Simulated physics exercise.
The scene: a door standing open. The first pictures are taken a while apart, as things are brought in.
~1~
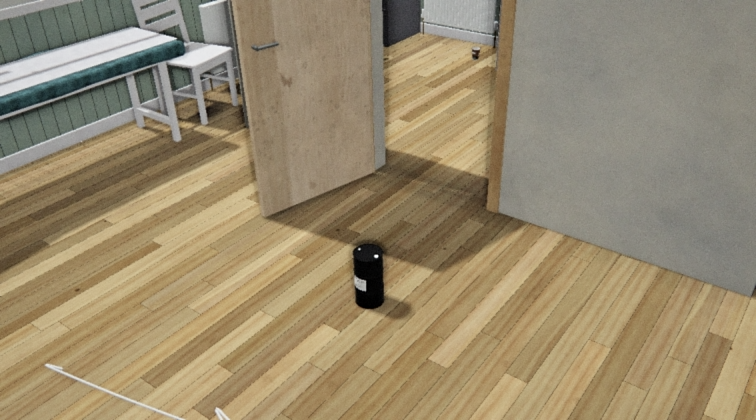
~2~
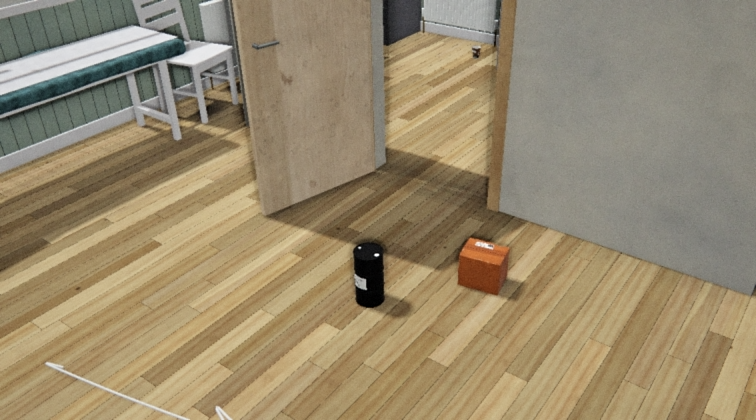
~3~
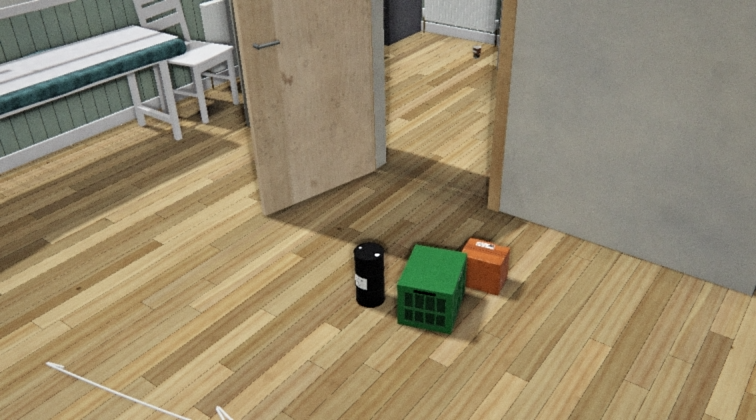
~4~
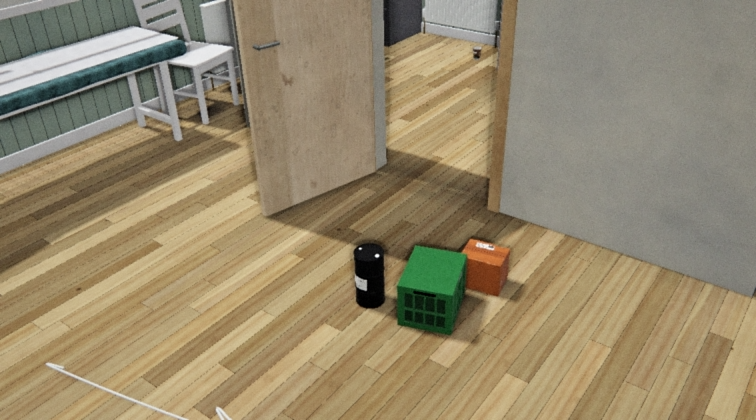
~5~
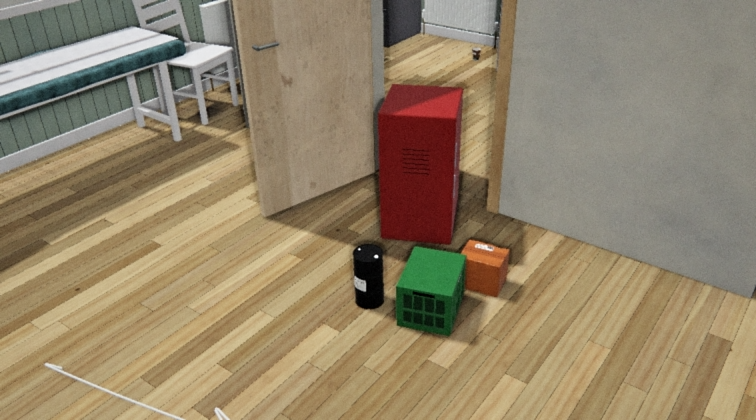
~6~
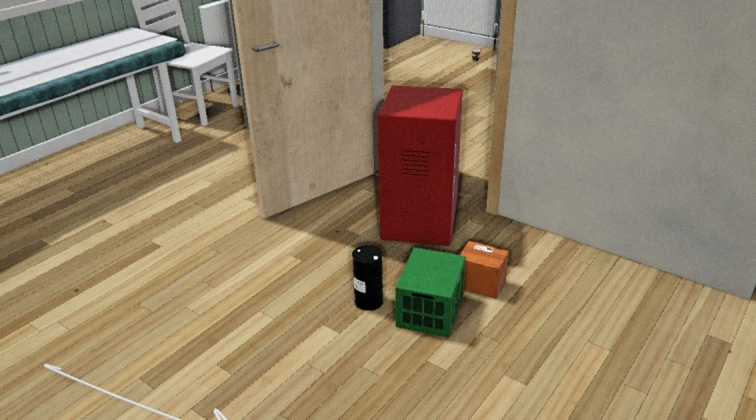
A tall red locker-like appliance comes to stand in front of a wide-open wooden door in a plank-floored room, seen from above at an angle, with a white chair and bench at left and a grey wall at right. Before it, a black canister stands alone, then an orange parcel appears to its right and a green crate between them. The red appliance appears last, behind them, while the door stays still and the view barely shifts.
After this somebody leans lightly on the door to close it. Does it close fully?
Here the door is blocked.
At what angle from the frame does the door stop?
About 50°.
Then, 0.40 s on from there, door 96° open.
Then, 0.70 s on from there, door 77° open.
Then, 0.90 s on from there, door 61° open.
Then, 1.10 s on from there, door 50° open; red appliance shifted a little near (424, 165).
In the end, door 49° open; all 4 unmoved. At the end, from the last picture's camera, red appliance near (425, 165).
